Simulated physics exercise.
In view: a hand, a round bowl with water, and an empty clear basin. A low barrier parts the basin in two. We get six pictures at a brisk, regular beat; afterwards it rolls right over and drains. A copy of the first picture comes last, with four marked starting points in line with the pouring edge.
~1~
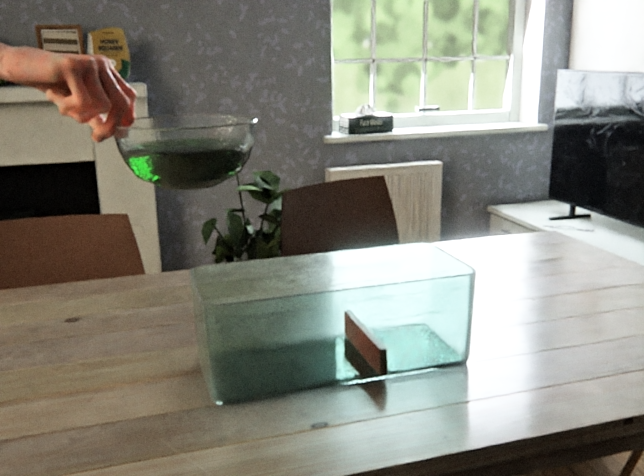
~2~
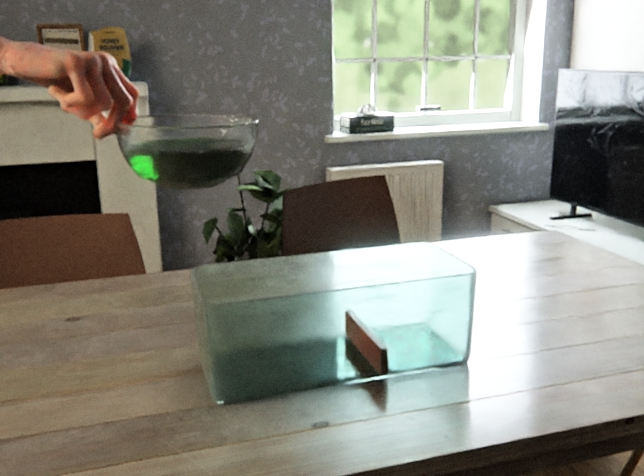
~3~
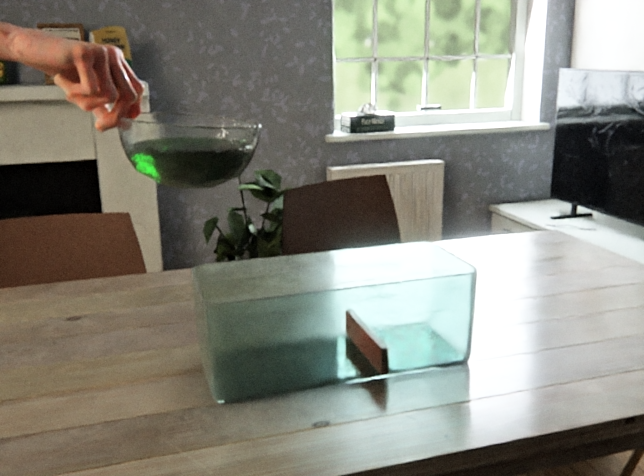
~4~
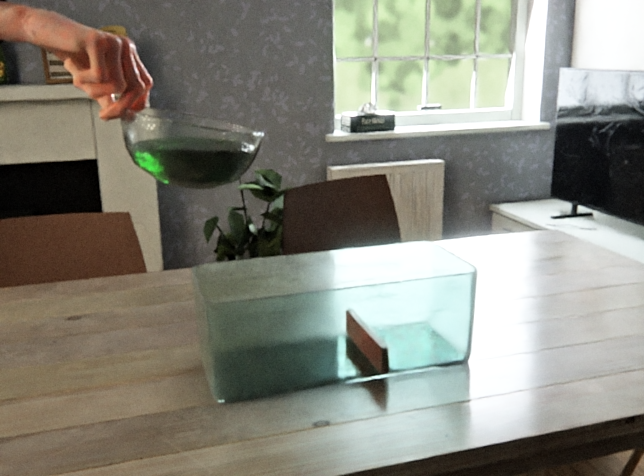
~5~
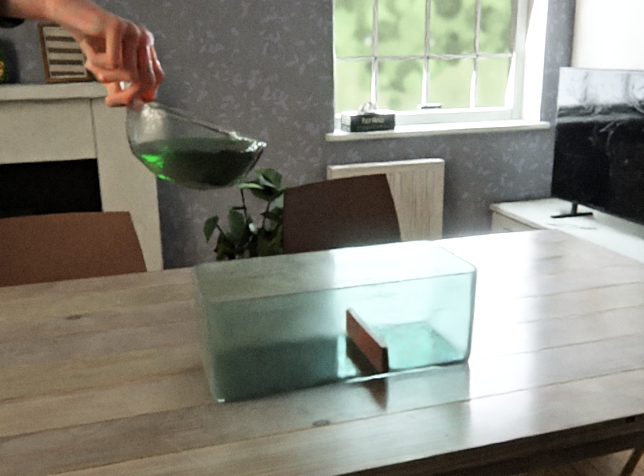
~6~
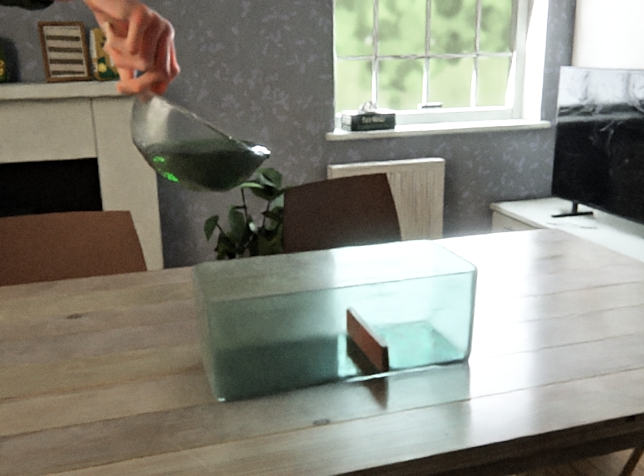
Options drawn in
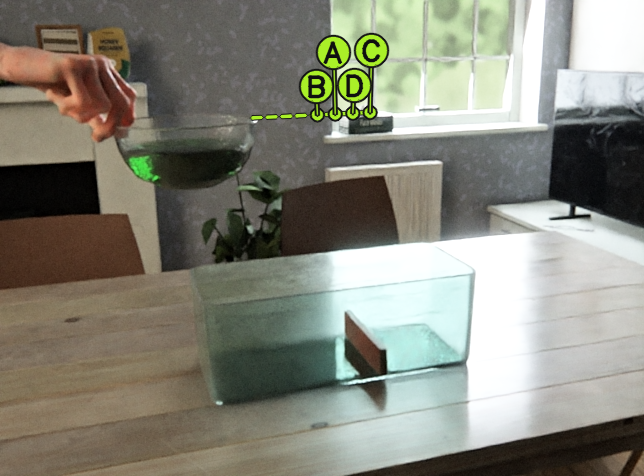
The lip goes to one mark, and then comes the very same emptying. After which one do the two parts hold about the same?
I would pick spot B.
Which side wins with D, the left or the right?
The right side.
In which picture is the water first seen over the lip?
In picture 6.
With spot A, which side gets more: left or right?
The right one.
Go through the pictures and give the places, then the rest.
The first frame shows upright, lip at (252, 117); basin from (210, 402) to (468, 360); top of the wall at (364, 328); nothing has left yet.
The second frame shows upright, lip at (254, 119); nothing has left yet.
The third frame shows tipped about 6°, lip at (257, 123); nothing has left yet.
The fourth frame shows tipped about 13°, lip at (260, 131); nothing has left yet.
The fifth frame shows tipped about 22°, lip at (262, 142); nothing has left yet.
The sixth frame shows tipped about 33°, lip at (262, 154); water is over the lip, down to (262, 154).
On the marked copy, A at (335, 114); B at (317, 114); C at (370, 112); D at (352, 113).
For spot A, about 27 % ends left of the wall and 73 % right of it.
For spot B, about 48 % ends left of the wall and 52 % right of it.
For spot C, about 8 % ends left of the wall and 91 % right of it.
For spot D, about 12 % ends left of the wall and 87 % right of it.
